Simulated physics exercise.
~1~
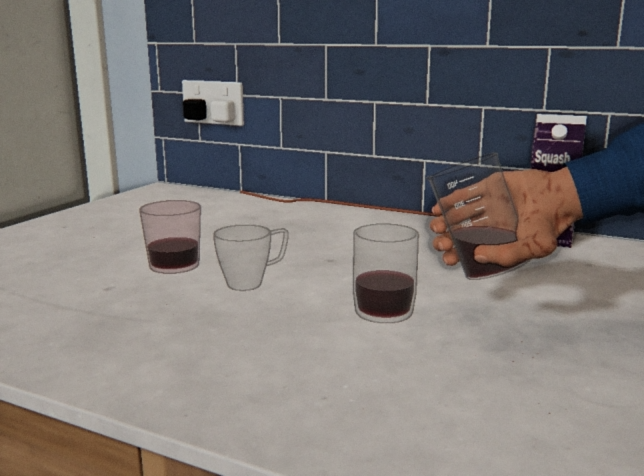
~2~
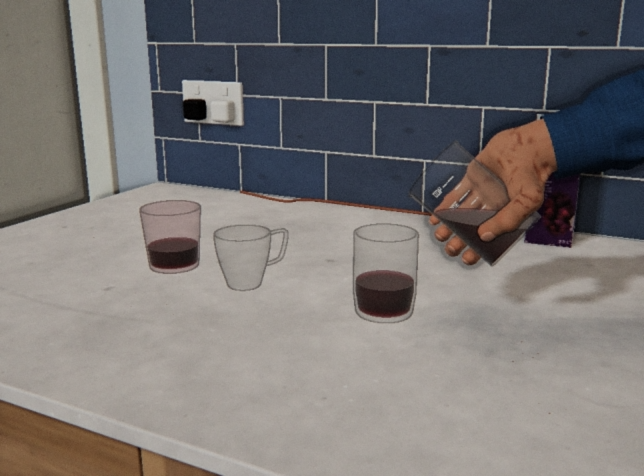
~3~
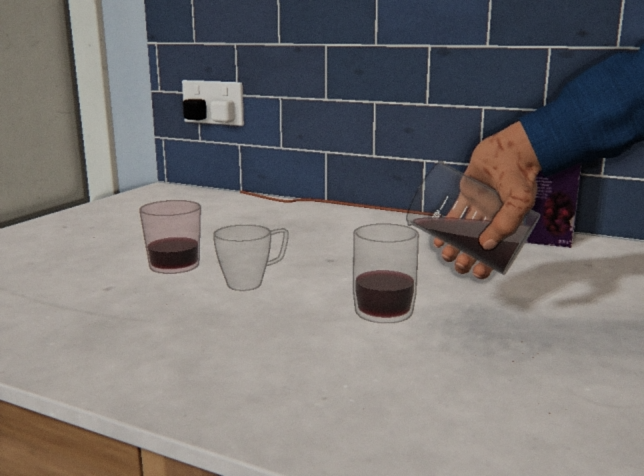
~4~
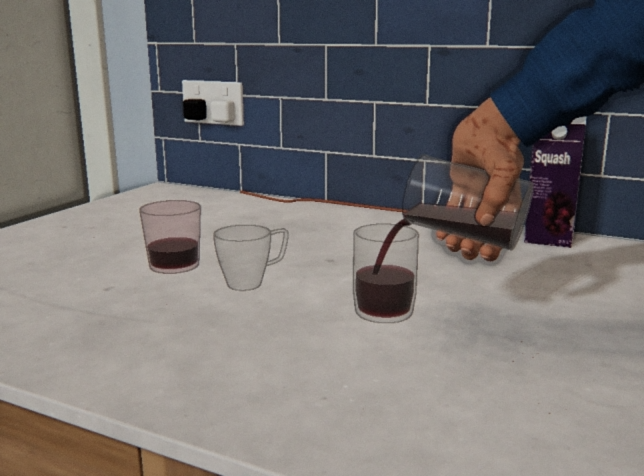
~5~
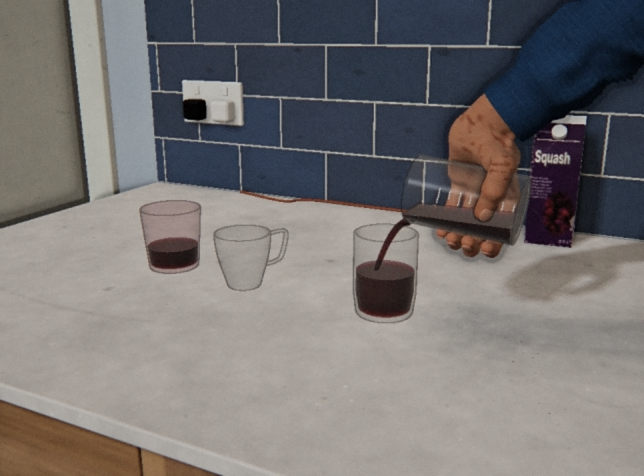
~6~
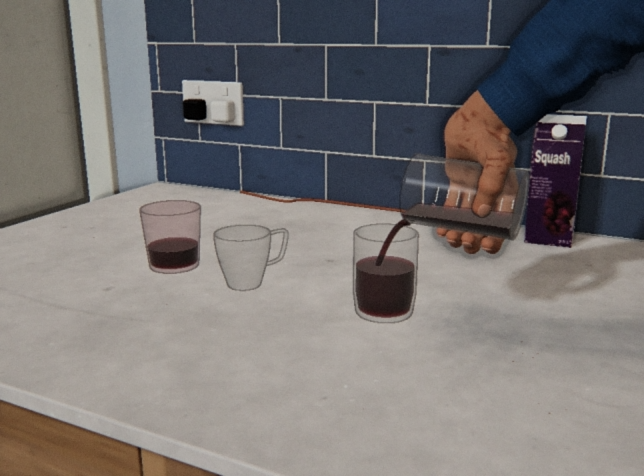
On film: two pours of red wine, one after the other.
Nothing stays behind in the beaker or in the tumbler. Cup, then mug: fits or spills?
Cup - fits; mug - fits.
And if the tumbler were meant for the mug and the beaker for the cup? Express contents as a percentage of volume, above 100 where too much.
The first sits near 60 per cent of capacity and the second near 70 per cent.
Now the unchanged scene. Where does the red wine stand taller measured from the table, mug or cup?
That would be the mug on the right.
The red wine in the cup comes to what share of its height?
I'd put it close to 60 per cent.
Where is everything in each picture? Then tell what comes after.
The first picture shows the hand lifts the beaker; beaker (480, 215) tipped 25° with all of its load; tumbler (172, 234) about a third full; mug (385, 270) about a third full; cup (243, 256) empty.
In the second picture, the beaker is brought over; beaker (472, 203) tipped 55° with all of its load; mug about a third full, surface at (385, 281).
In the third picture, the beaker is brought over; beaker (471, 217) tipped 65° with all of its load; mug (385, 270) about a third full.
In the fourth picture, a stream runs into the mug; beaker (466, 202) tipped 80° with about three quarters of its load; mug about half full, surface at (385, 275).
In the fifth picture, a stream runs into the mug; beaker (465, 199) tipped 85° with about two thirds of its load; cup (243, 256) empty.
In the sixth picture, a stream runs into the mug; beaker (463, 196) tipped 85° with about half of its load; tumbler about a third full, surface at (173, 245); mug about half full, surface at (385, 266); cup (243, 256) empty.
Soon after, the mug is about two thirds full.
Later, the mug is about three quarters full.
In the end, the cup is about half full; the mug is about three quarters full.
